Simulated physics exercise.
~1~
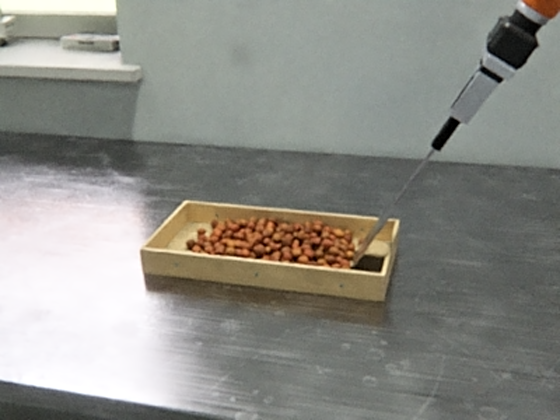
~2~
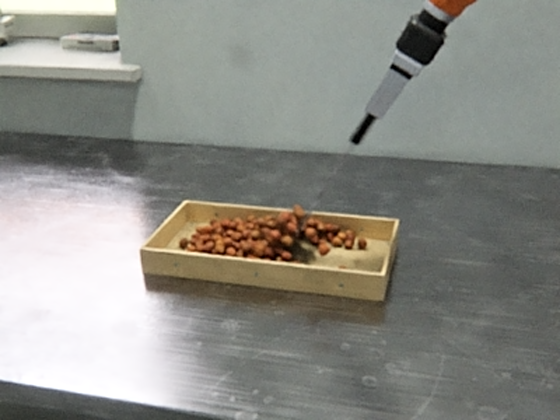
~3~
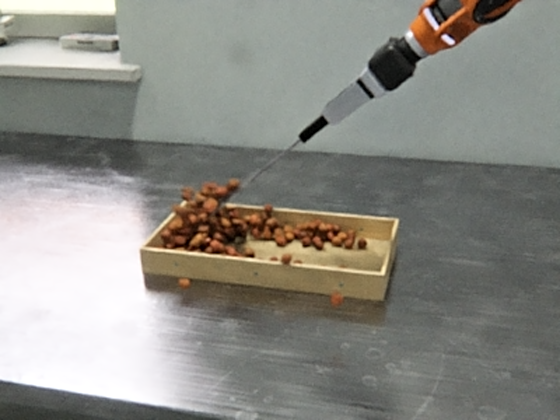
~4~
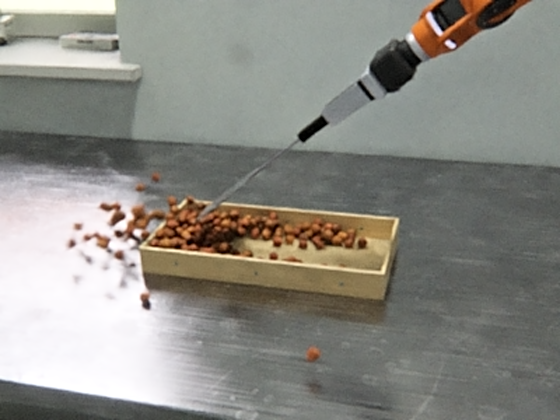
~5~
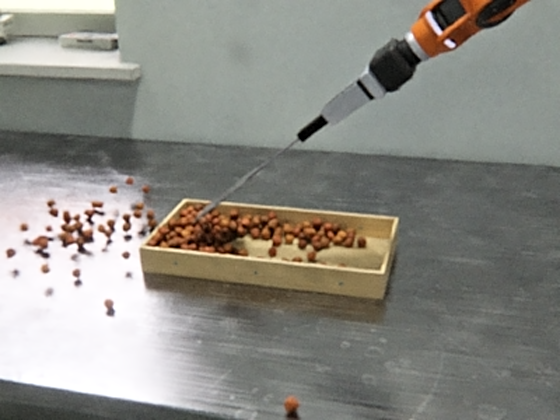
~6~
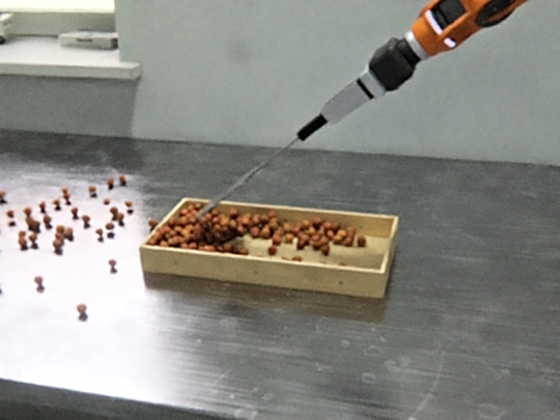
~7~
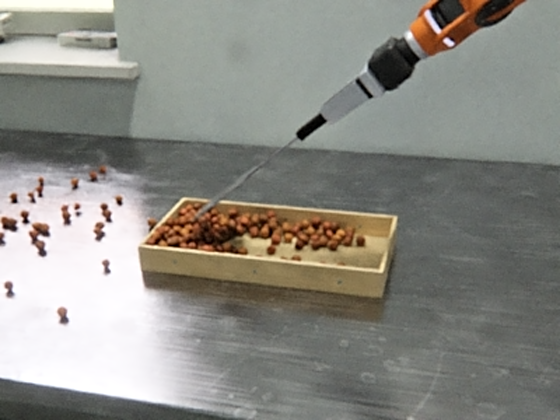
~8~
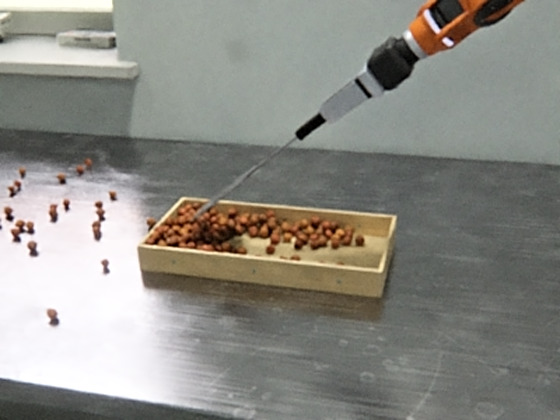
Robot arm sweeping a thin blade leftward through hazelnuts in a shallow wooden tray, flinging some onto the dark table, most staying inside.
